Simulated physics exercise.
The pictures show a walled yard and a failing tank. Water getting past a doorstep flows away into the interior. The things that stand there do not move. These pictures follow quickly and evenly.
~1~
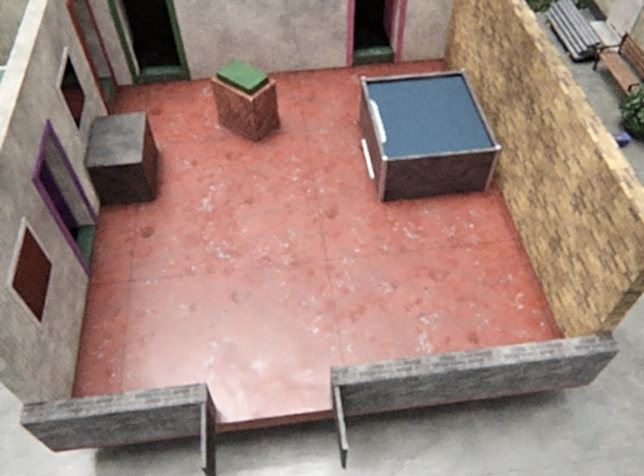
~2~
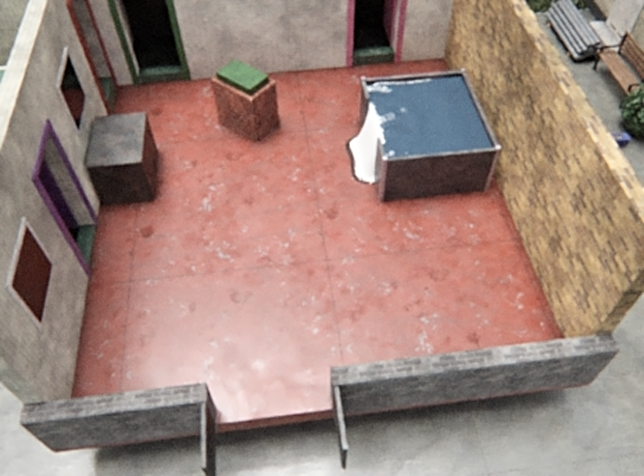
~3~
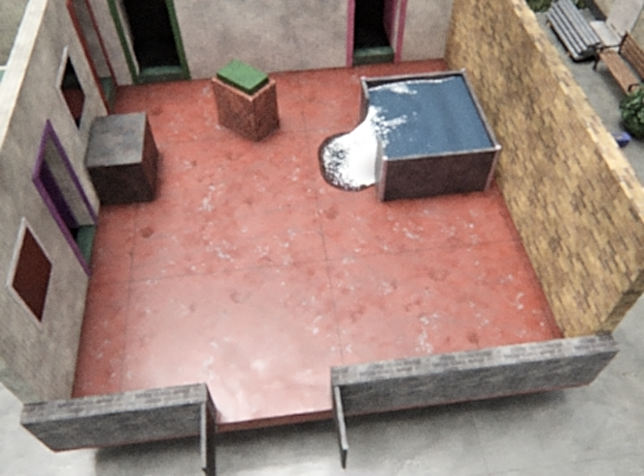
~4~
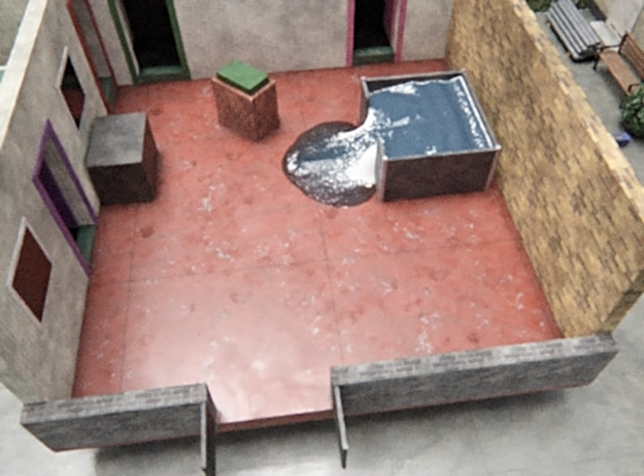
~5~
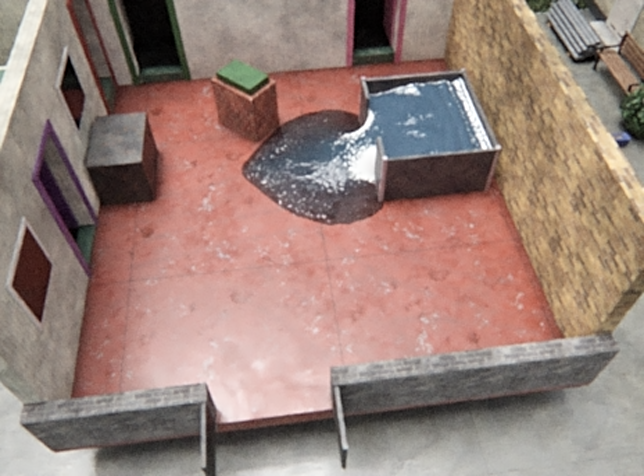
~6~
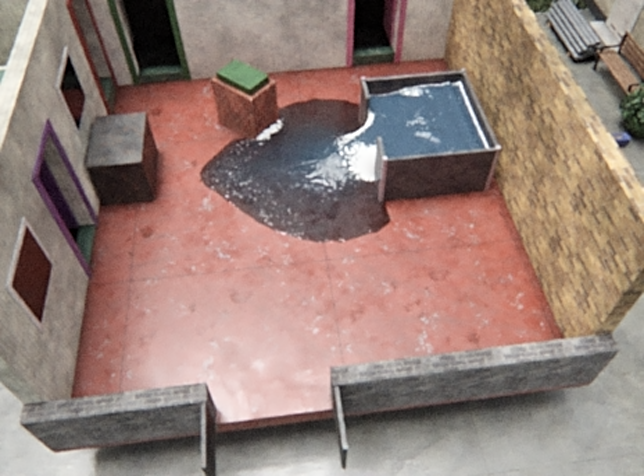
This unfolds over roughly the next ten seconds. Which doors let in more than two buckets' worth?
In order: Pink door: Within the cap, green door: Within the cap, red door: Within the cap, purple door: Over the cap.
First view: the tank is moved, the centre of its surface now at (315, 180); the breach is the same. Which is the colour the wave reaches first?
That would be the purple-painted one.
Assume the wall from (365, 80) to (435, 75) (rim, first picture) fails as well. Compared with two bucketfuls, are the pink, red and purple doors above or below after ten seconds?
So, one after another, pink door overflows the mark, red door remains short, and purple door remains short.
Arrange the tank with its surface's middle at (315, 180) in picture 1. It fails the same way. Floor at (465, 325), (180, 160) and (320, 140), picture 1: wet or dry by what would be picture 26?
Going through them in turn: Still bare, waterlogged and still bare.
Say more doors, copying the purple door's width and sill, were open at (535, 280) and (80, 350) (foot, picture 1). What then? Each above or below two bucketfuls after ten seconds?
Comes up short; tops it.
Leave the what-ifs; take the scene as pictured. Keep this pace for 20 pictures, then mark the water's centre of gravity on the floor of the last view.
Close to (276, 182).
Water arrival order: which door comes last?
The pink one.
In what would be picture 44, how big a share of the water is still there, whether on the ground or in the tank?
I'd say around 92 per cent.
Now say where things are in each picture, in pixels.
In the first picture, the open tank at (426, 116) is whole and still.
In the second picture, water pours out at (373, 147) and has run to (365, 180).
In the third picture, water pours out at (373, 147) and has run to (334, 183).
In the fourth picture, the front is at (287, 170), out from the gap at (373, 147).
In the fifth picture, water pours out at (373, 147) and has run to (249, 176).
In the sixth picture, water pours out at (373, 147) and has run to (208, 180).
A moment on, water covers 35 % of the floor; the pink door not reached, the green door not reached, the red door not reached, the purple door not reached.
Next, water covers 50 % of the floor; the pink door not reached, the green door wet at the sill, nothing in, the red door wet at the sill, nothing in, the purple door over two buckets in.
Then, water covers 60 % of the floor; the pink door wet at the sill, nothing in, the green door wet at the sill, nothing in, the red door wet at the sill, nothing in, the purple door far over two buckets in.
Later, water covers 80 % of the floor; the pink door wet at the sill, nothing in, the green door wet at the sill, nothing in, the red door wet at the sill, nothing in, the purple door far over two buckets in.
In the end, water covers 100 % of the floor; the pink door wet at the sill, nothing in, the green door wet at the sill, nothing in, the red door wet at the sill, nothing in, the purple door far over two buckets in.
